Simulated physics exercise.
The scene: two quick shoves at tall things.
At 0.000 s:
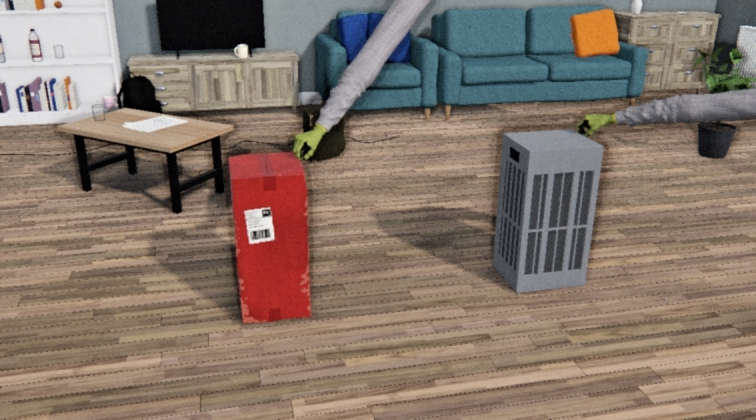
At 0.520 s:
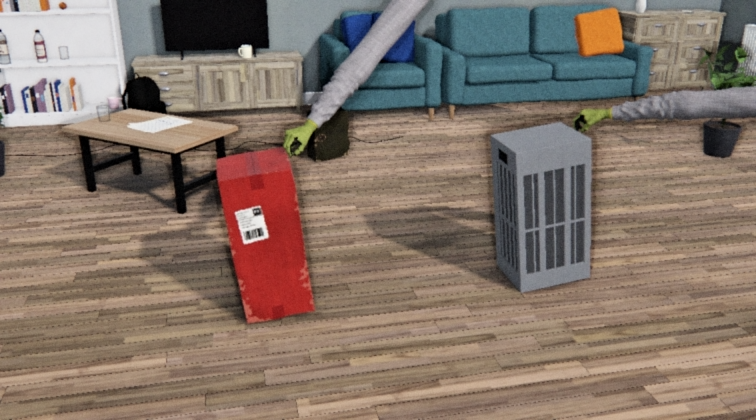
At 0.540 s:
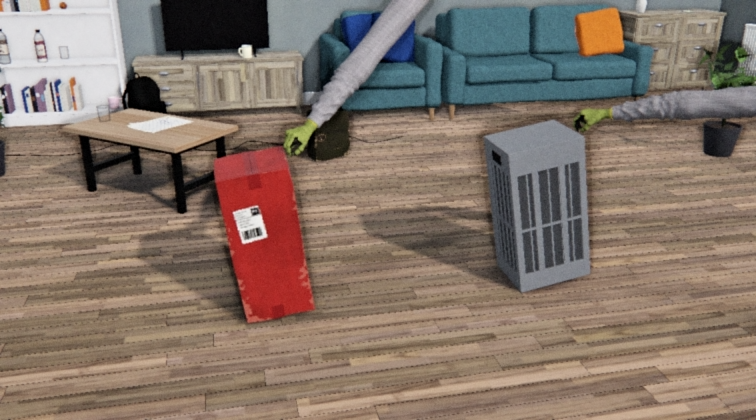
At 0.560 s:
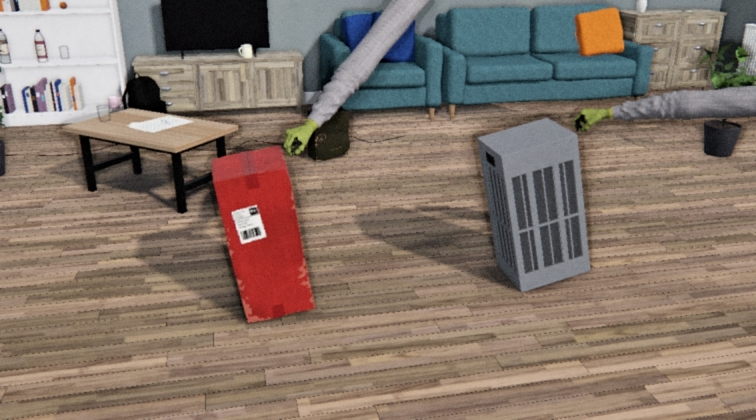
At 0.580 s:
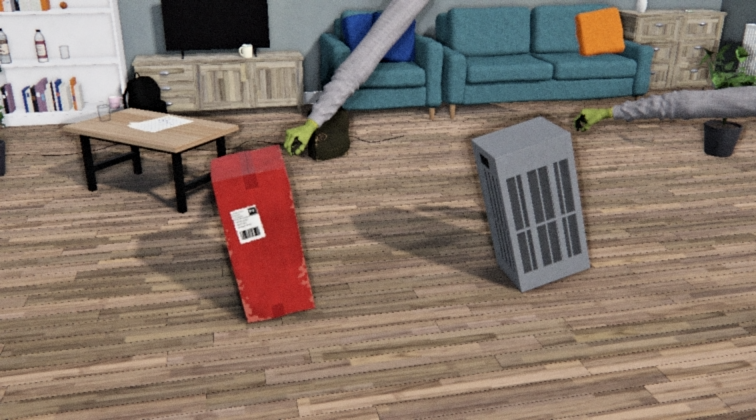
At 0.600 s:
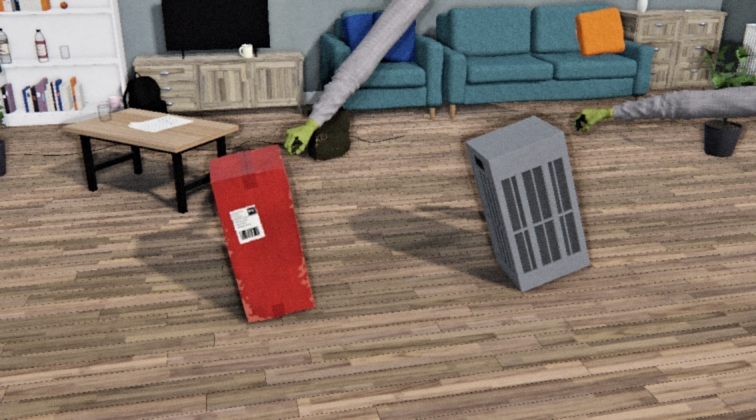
Red parcel and grey crate leaning left after gloved hands push their tops, the crate tilting further, in a living room.
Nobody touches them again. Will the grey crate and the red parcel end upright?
Outcome: The grey crate falls over and the red parcel rocks back upright.
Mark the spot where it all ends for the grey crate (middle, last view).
Roughly at (437, 253).
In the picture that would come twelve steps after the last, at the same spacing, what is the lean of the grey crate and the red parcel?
About 45° and 2°.
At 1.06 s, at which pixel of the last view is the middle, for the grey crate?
Its middle is close to (444, 248).
After 0.76 s, grey crate 36° off upright near (504, 206); red parcel 7° off upright near (266, 234).
After 0.92 s, grey crate 57° off upright near (475, 218); red parcel 3° off upright near (279, 235).
After 1.06 s, grey crate on its side near (444, 248); red parcel 3° off upright near (279, 235).
In the end (2.0 s), the grey crate goes down on its side, near (437, 253); the red parcel returns to its base, near (275, 236).
